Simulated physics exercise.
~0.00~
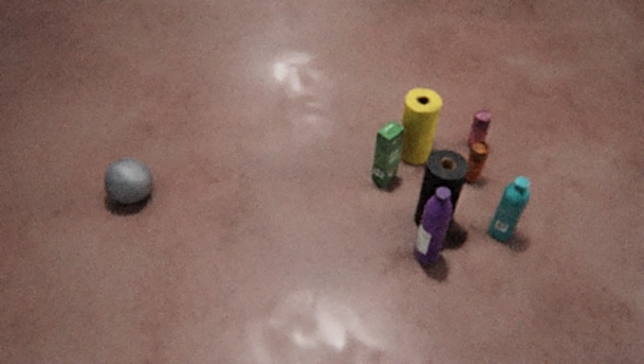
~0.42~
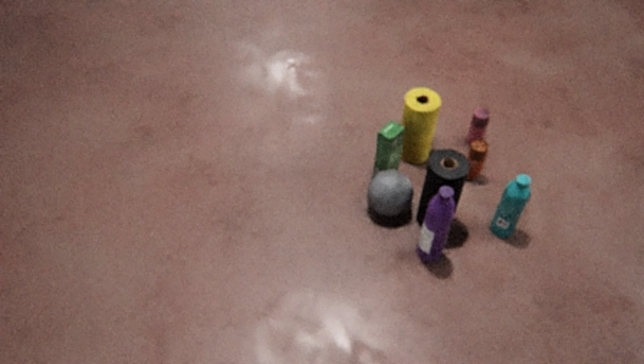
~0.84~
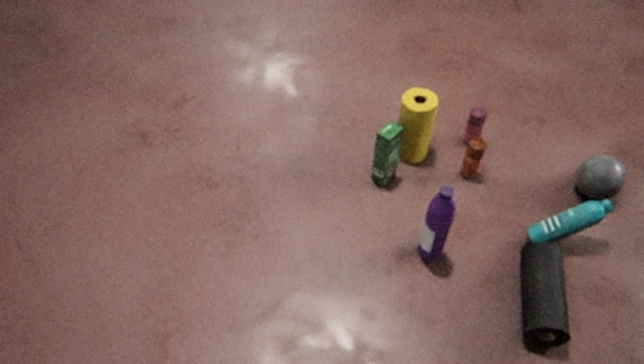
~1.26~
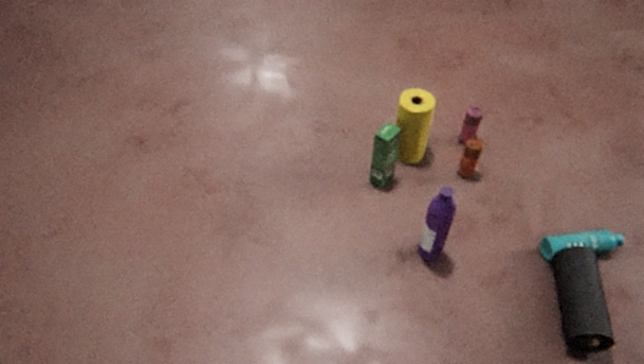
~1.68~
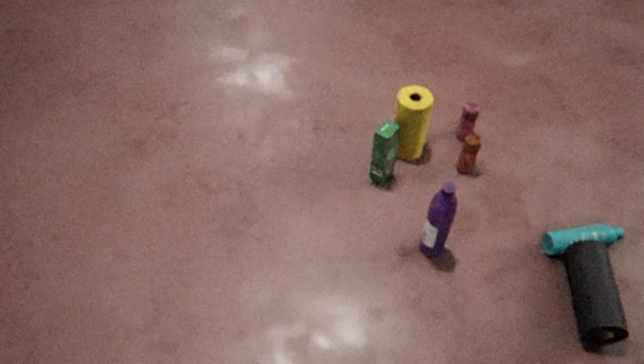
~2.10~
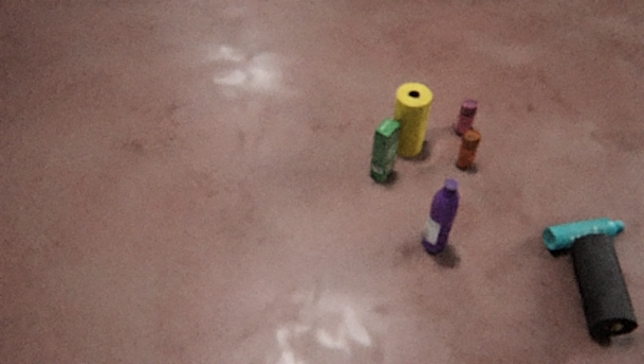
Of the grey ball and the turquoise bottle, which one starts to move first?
The grey ball moves first, rolling up to the group while the turquoise bottle is still standing in its place.
